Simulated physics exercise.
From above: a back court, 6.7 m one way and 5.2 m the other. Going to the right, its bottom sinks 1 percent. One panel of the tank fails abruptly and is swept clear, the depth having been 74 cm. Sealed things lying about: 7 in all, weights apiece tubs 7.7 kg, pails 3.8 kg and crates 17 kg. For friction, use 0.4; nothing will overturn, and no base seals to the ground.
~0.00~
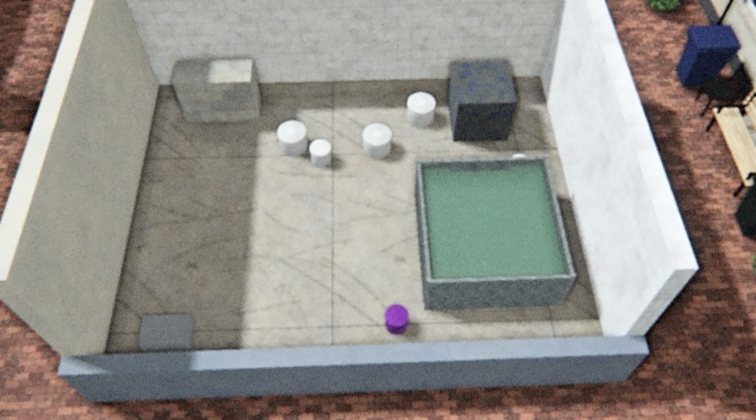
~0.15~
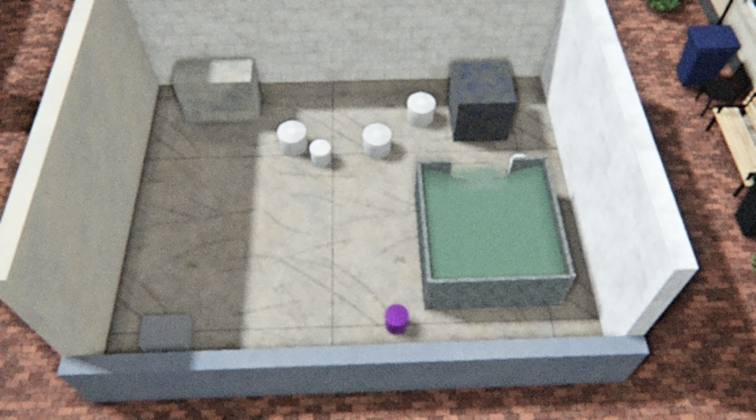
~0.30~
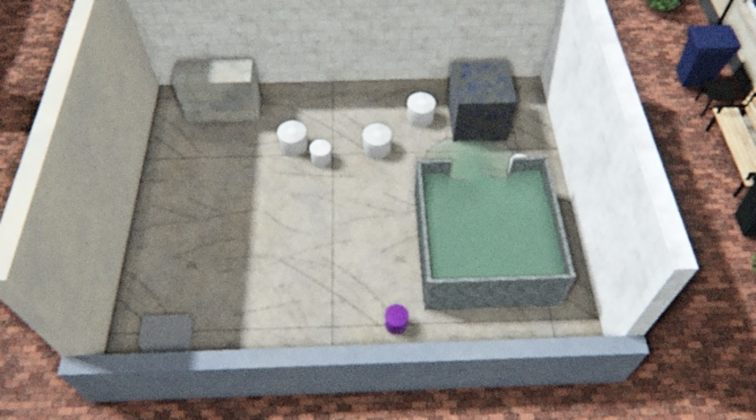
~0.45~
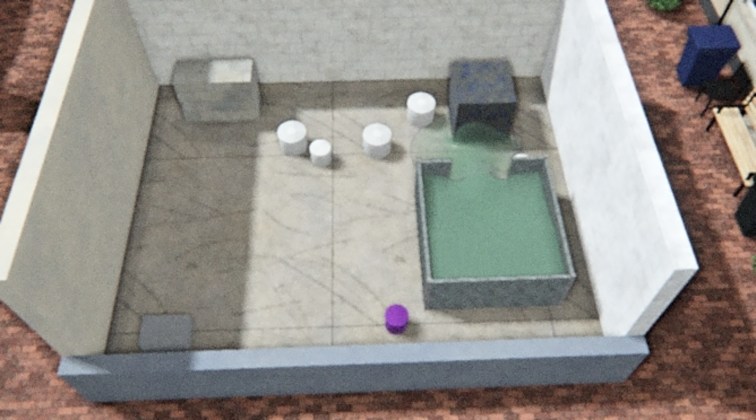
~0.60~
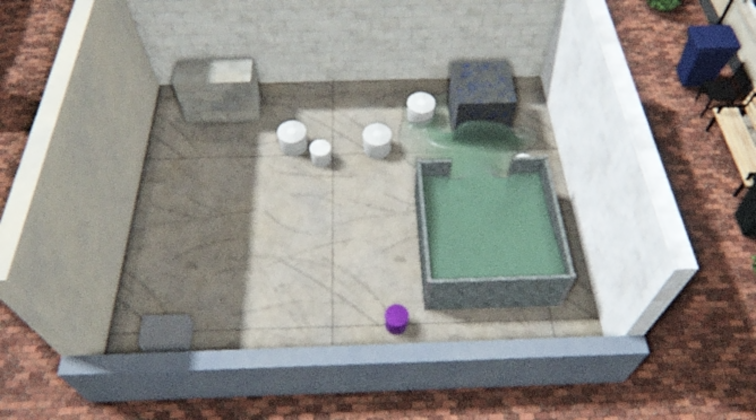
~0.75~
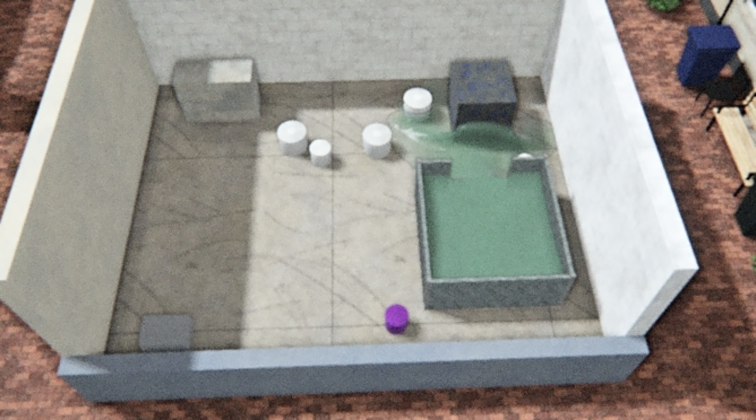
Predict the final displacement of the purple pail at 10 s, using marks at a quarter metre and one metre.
The outcome will be a long move.
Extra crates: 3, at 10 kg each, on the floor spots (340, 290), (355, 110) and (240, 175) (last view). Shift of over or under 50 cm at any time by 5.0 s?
Within it, beyond it, beyond it.
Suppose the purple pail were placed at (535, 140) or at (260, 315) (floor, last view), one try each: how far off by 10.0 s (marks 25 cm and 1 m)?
First it is swept away, then it is swept away.
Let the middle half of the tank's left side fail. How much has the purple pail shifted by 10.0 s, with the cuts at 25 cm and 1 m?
Outcome for the purple pail: It edges some way.
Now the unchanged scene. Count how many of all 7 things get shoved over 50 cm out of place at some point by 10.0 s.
The tally stands at 7.
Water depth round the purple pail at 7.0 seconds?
The depth there is around 6 cm.
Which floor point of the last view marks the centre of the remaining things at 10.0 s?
Roughly at (317, 235).
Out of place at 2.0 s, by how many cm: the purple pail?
Roughly 0 cm by then.
After 2.0 s the purple pail is near (397, 315), 0.0 m from its start, aground; 1 afloat.
After 4.5 s the purple pail is near (373, 315), 0.3 m from its start, aground; 1 afloat.
After 7.0 s the purple pail is near (316, 291), 1.1 m from its start, afloat; 3 afloat.
After 10.0 s the purple pail is near (390, 189), 2.0 m from its start, afloat; 6 afloat.
